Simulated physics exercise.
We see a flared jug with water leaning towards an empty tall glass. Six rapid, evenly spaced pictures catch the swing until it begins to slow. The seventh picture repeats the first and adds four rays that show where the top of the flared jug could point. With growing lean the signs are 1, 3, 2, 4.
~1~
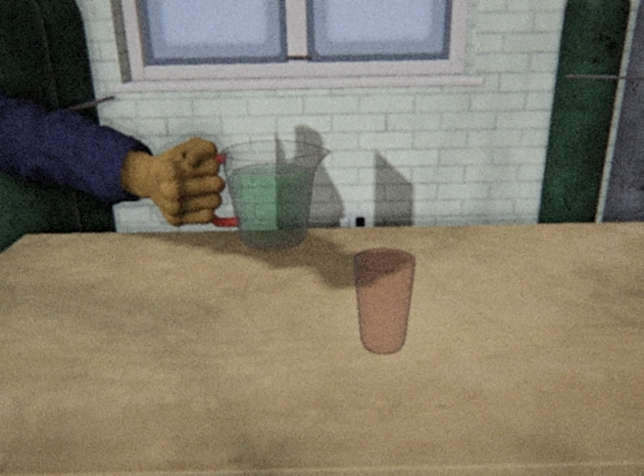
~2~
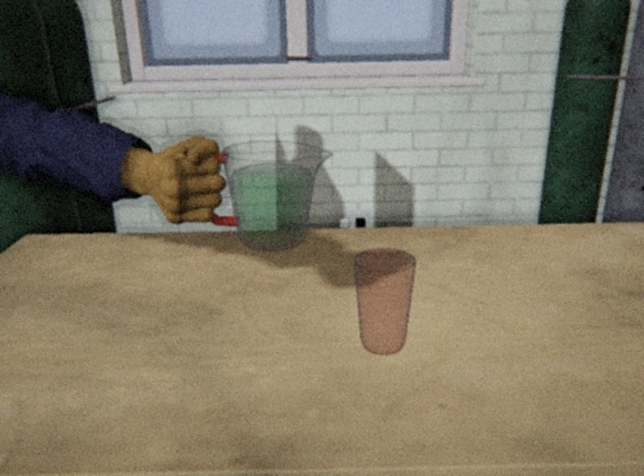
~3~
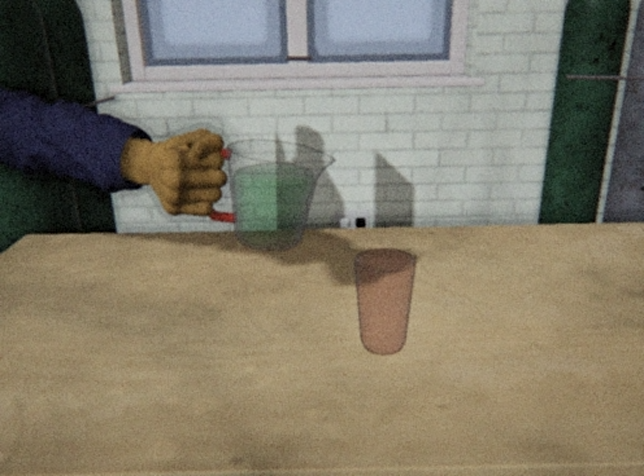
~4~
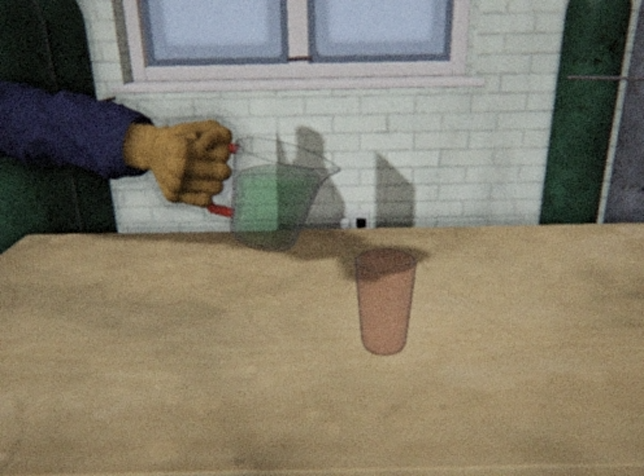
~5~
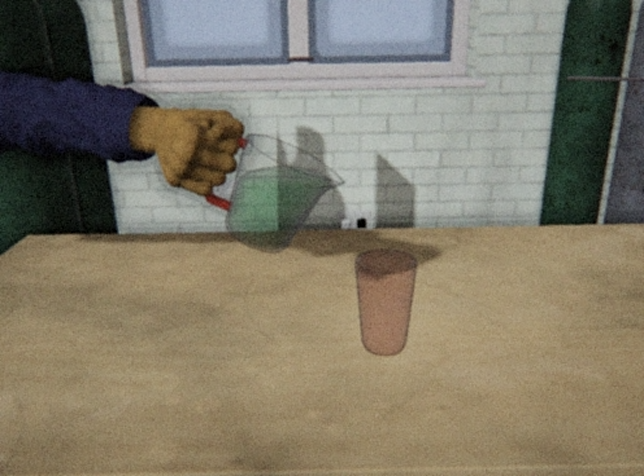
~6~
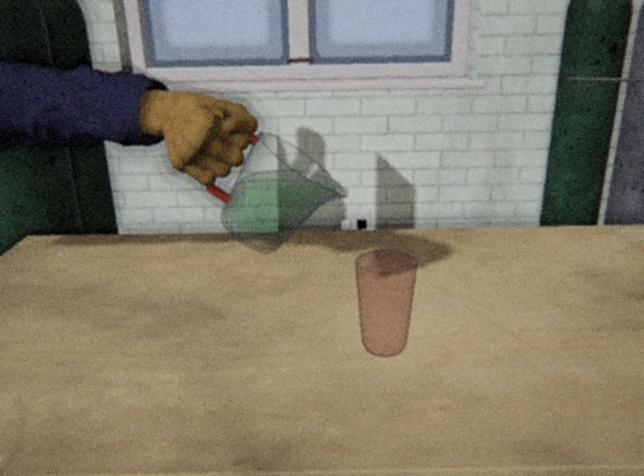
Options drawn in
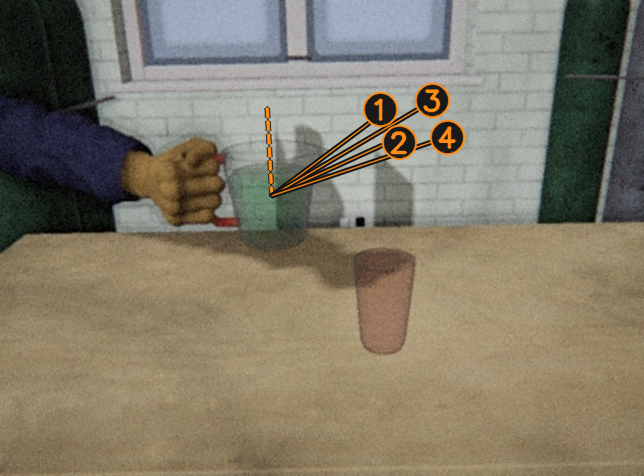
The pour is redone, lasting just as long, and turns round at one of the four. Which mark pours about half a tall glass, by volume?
Use line 1.
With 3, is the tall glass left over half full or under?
Over.
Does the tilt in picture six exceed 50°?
No.
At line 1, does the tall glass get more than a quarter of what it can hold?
Yes.
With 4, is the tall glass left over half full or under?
Over.
In orange, 1 at (369, 123); 2 at (381, 145); 3 at (417, 109); 4 at (430, 142).
With 1, the tall glass ends with about 49 % of what it can hold.
With 2, the tall glass ends with about 79 % of what it can hold.
With 3, the tall glass ends with about 64 % of what it can hold.
With 4, the tall glass ends with about 87 % of what it can hold; 7 % of the water is spilt.
